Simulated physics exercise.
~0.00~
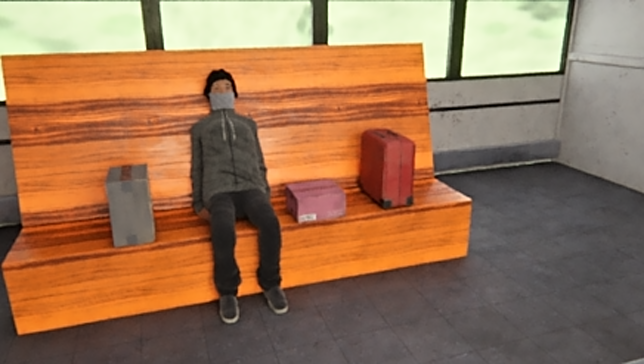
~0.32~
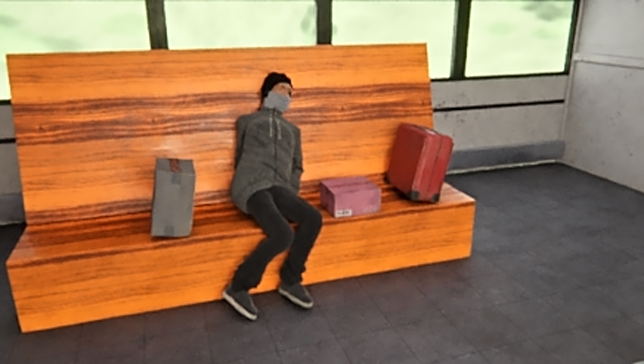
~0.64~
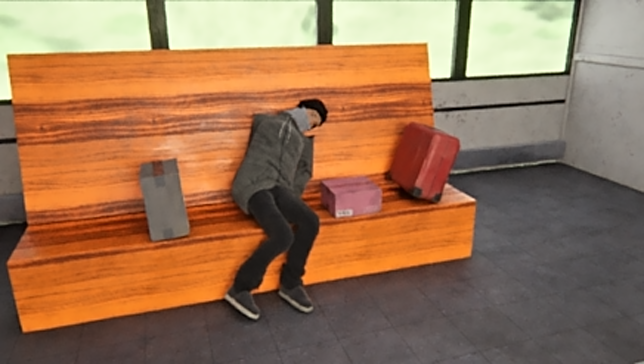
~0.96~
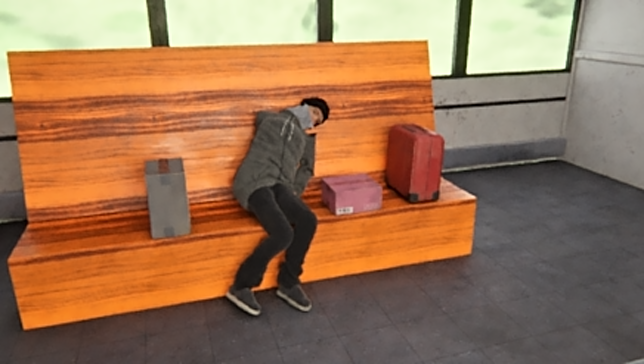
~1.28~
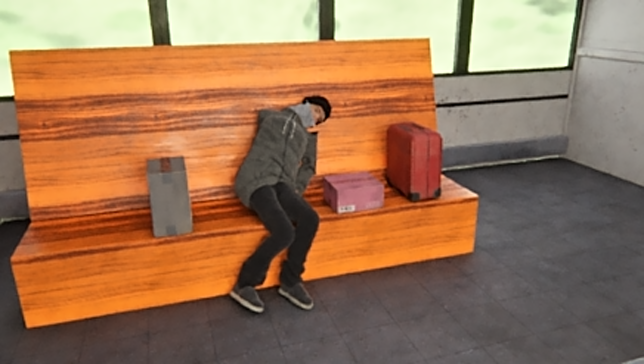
Slumped person on a wooden bench sliding right with the luggage, then drooping sideways as the red case tilts and settles upright.
